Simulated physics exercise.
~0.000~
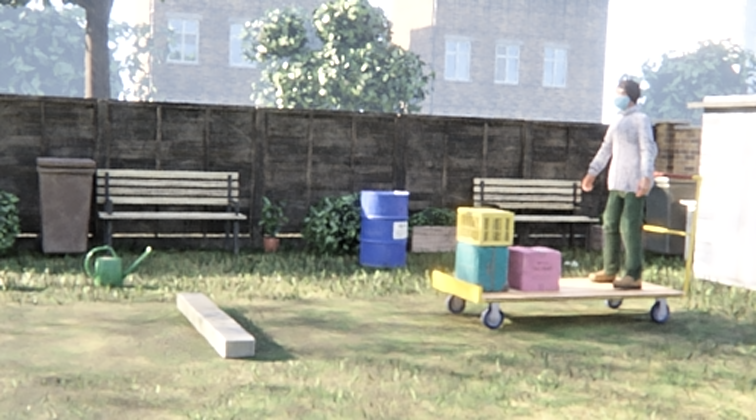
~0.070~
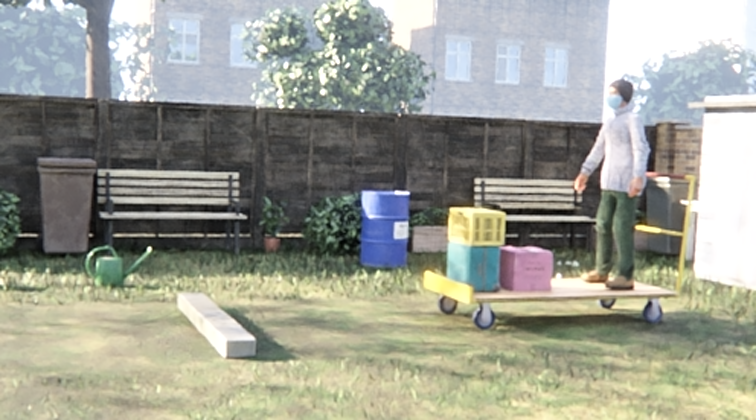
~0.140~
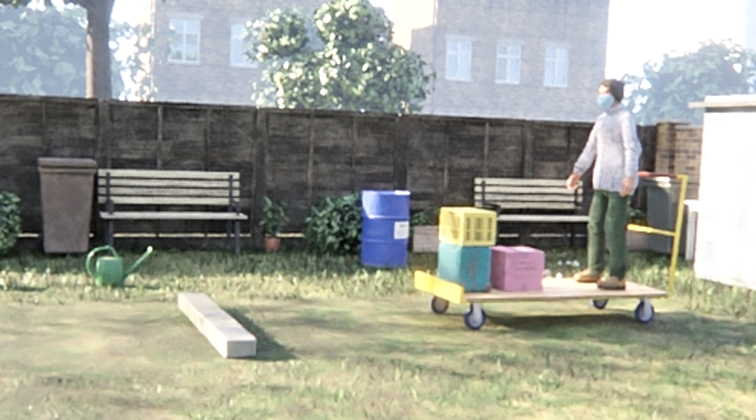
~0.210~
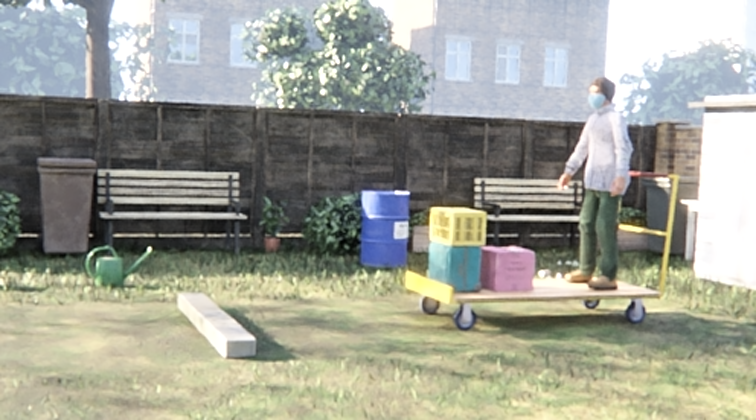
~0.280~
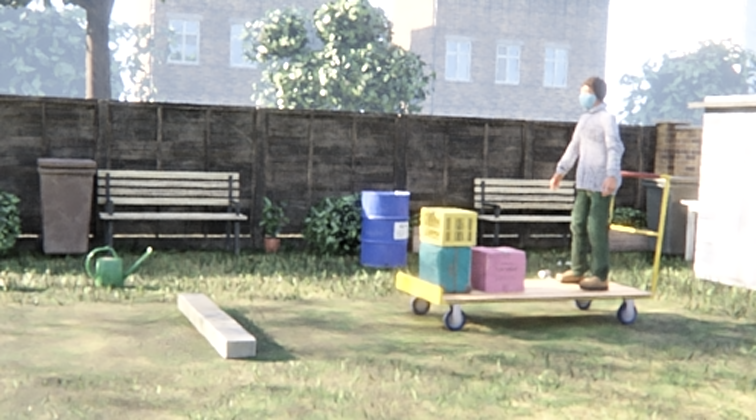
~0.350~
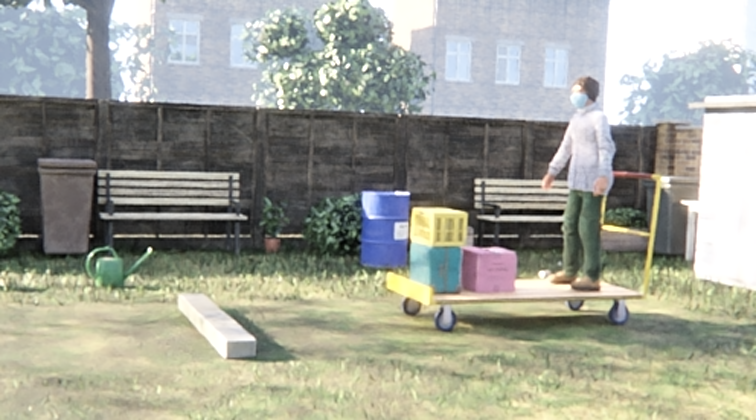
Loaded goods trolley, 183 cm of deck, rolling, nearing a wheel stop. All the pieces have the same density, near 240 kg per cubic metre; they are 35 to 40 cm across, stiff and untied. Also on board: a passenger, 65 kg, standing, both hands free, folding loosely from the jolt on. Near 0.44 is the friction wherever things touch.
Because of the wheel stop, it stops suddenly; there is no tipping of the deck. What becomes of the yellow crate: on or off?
Short of the edge.
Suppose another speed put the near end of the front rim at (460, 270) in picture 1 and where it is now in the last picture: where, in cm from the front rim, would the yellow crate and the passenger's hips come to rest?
Yellow: 80 cm past; hips: 80 cm behind.
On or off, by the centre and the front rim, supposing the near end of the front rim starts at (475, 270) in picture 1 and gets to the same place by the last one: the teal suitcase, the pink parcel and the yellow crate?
That way, teal remains on, pink remains on, yellow goes off.
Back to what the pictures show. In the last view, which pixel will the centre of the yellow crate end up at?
Resting point approx. (225, 226).
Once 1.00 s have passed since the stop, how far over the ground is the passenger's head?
At that moment it's around 60 cm off the ground.
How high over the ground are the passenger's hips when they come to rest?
Roughly 60 cm.
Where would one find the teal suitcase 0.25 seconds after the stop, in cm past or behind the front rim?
Behind the rim by about 15 cm.
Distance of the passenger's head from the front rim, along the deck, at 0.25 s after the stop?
The head is some 120 cm back from the front rim.
Impact comes at 1.62 s.
After 2.17 s the yellow crate is 5 cm behind the rim, tilted 5°, near (223, 226) in the last picture's view.
After 2.62 s the yellow crate is 6 cm behind the rim, tilted 0°, near (225, 226) in the last picture's view.
Final state at 2.8 s, nothing is past the rim; behind it, yellow crate, pink parcel, teal suitcase and the passenger's hips.
